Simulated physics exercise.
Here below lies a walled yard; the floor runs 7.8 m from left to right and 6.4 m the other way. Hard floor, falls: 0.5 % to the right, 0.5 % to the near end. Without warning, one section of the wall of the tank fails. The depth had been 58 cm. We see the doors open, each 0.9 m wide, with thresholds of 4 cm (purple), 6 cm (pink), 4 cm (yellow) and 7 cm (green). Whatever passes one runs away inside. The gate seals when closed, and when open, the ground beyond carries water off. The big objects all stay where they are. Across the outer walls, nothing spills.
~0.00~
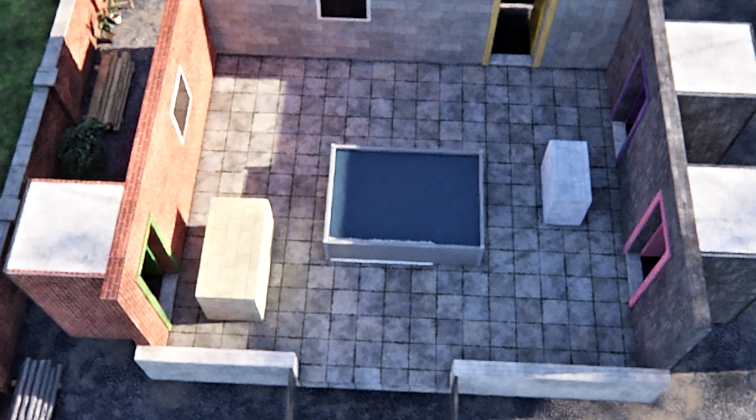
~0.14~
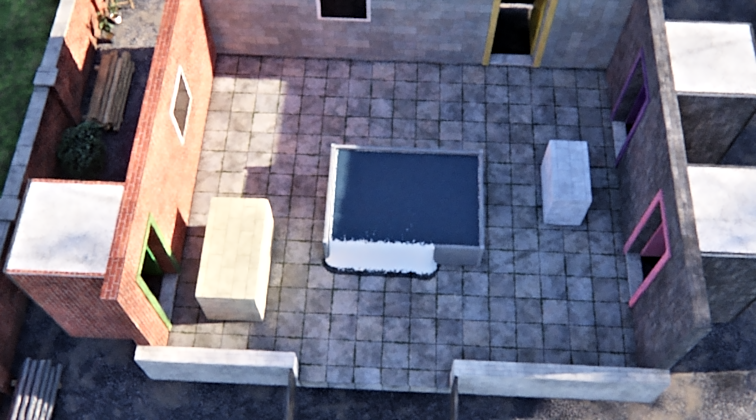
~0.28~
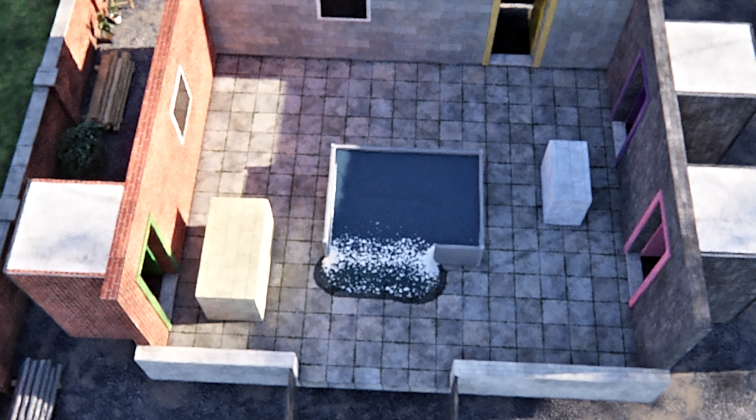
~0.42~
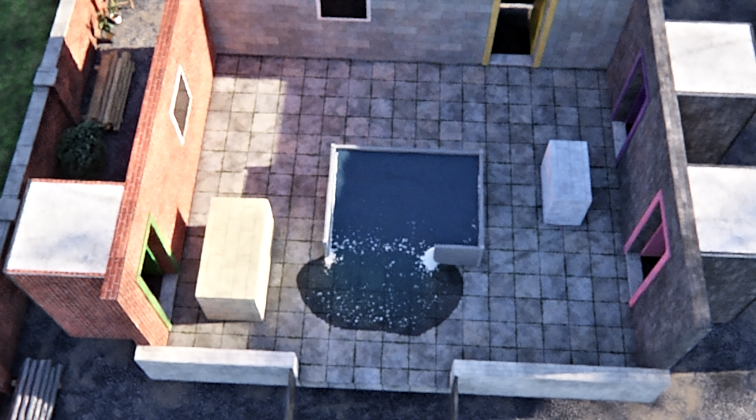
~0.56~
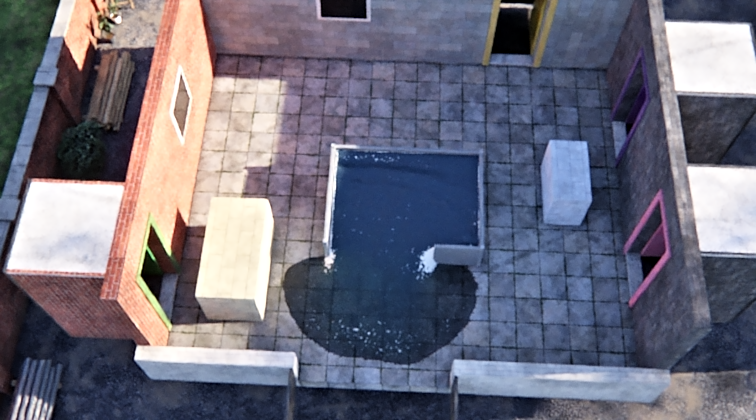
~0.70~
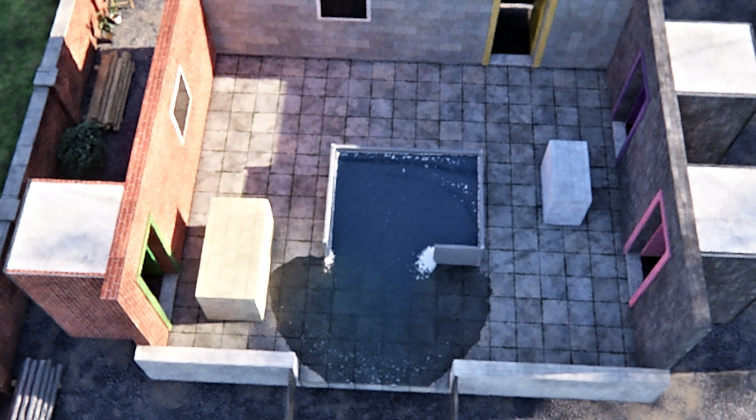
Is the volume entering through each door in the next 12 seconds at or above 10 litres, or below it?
Outcome: Purple door: The inflow ends up lower than the cap; pink door: The inflow ends up lower than the cap; yellow door: The inflow ends up lower than the cap; green door: The inflow ends up higher than the cap.
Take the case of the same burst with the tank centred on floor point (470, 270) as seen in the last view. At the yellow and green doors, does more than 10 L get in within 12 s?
For the yellow door, the amount is acceptable; for the green door, the amount is acceptable.
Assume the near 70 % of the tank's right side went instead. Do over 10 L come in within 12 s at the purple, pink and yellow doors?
Then purple exceeds it, pink exceeds it, yellow exceeds it.
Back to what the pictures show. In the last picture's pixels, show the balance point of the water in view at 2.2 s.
The water's centre sits at about (383, 255).
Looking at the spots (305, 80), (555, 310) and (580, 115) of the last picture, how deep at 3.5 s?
0, 1, 0 cm.
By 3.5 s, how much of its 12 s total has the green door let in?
About 40%.
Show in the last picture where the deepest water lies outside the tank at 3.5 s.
About (177, 349).
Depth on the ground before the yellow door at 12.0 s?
The depth there is around 0.0 cm.
After 1.4 s water covers 15 % of the floor and is deepest (29 cm) near (355, 268); purple door not reached, pink door not reached, yellow door not reached, green door not reached.
After 2.2 s water covers 20 % of the floor and is deepest (24 cm) near (295, 366); purple door not reached, pink door not reached, yellow door not reached, green door not reached.
After 3.5 s water covers 30 % of the floor and is deepest (20 cm) near (177, 349); purple door not reached, pink door not reached, yellow door not reached, green door 12 cm at the sill, 10 L in.
After 7.0 s water covers 45 % of the floor and is deepest (9 cm) near (296, 355); purple door not reached, pink door 3 cm at the sill, 0 L in, yellow door not reached, green door 6 cm at the sill, 25 L in.
After 12.0 s water covers 65 % of the floor and is deepest (4 cm) near (186, 360); purple door 2 cm at the sill, 0 L in, pink door 2 cm at the sill, 0 L in, yellow door not reached, green door 3 cm at the sill, 25 L in.
